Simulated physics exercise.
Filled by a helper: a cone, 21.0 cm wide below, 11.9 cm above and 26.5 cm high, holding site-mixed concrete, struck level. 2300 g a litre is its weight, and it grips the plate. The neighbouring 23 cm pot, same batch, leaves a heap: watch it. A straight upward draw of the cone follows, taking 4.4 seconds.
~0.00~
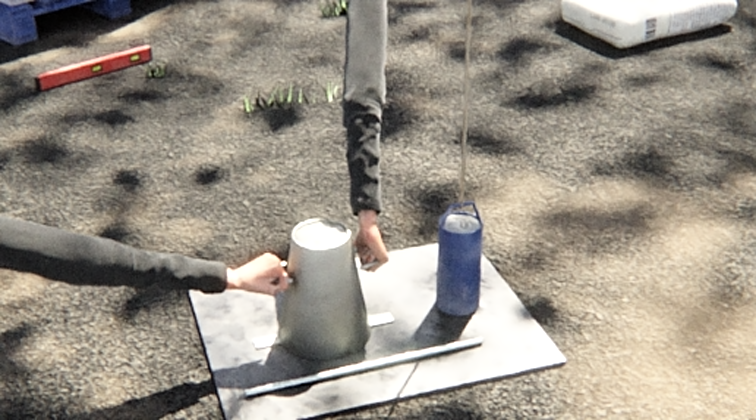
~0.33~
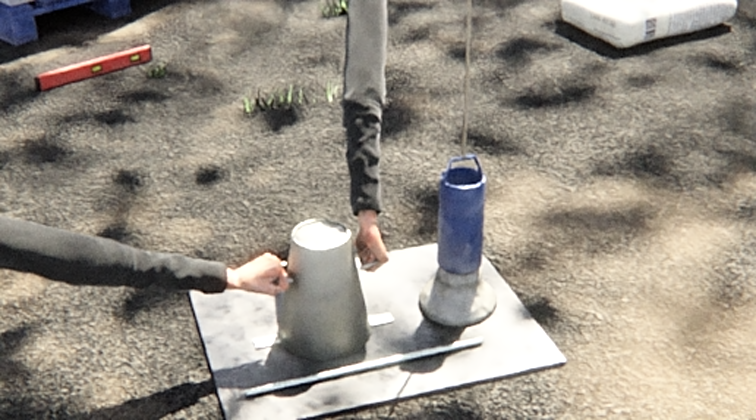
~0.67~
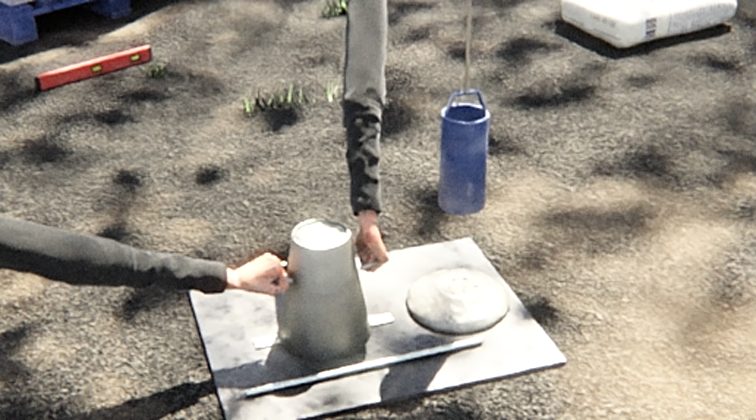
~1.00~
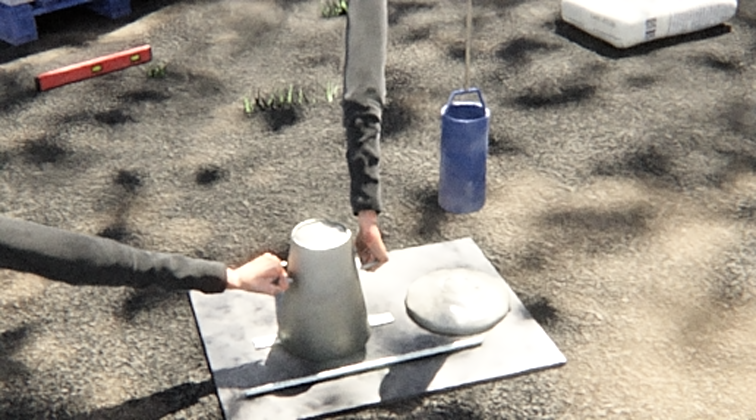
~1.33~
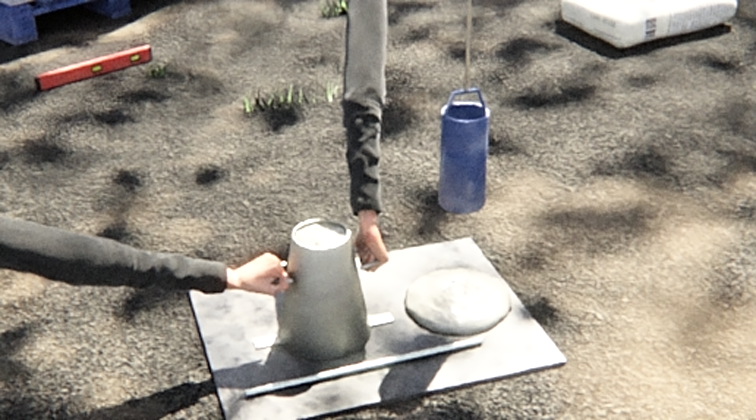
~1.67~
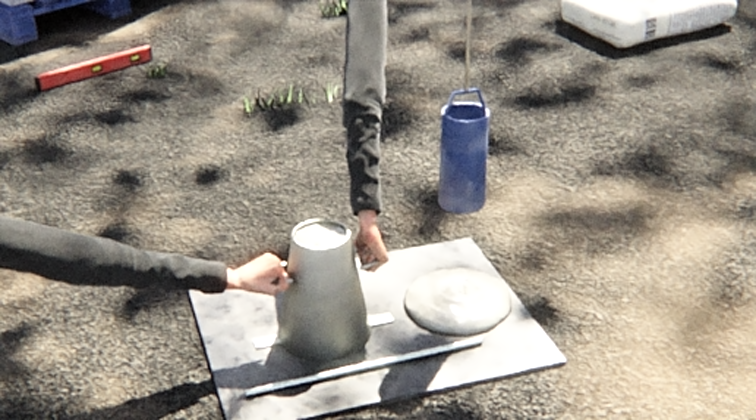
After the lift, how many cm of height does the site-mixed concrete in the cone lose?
About 20 cm.
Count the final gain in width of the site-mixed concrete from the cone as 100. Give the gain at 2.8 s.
Roughly 80 per cent.
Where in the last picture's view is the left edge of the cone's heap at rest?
About pixel (227, 339).
After 2.8 s, the cone is up 6.5 cm; the site-mixed concrete has come down 16 cm to 10 cm and is 39 cm wide.
After 3.9 s, the cone is up 17 cm; the site-mixed concrete has come down 20 cm to 6.3 cm and is 45 cm wide.
After 5.0 s, the cone is up 27 cm; the site-mixed concrete has come down 20 cm to 6.2 cm and is 45 cm wide.
After 6.3 s, the cone is clear; the site-mixed concrete has come down 20 cm to 6.2 cm and is 45 cm wide.
After 6.7 s, at rest, the cone is clear; the site-mixed concrete has come down 20 cm to 6.2 cm and is 45 cm wide.
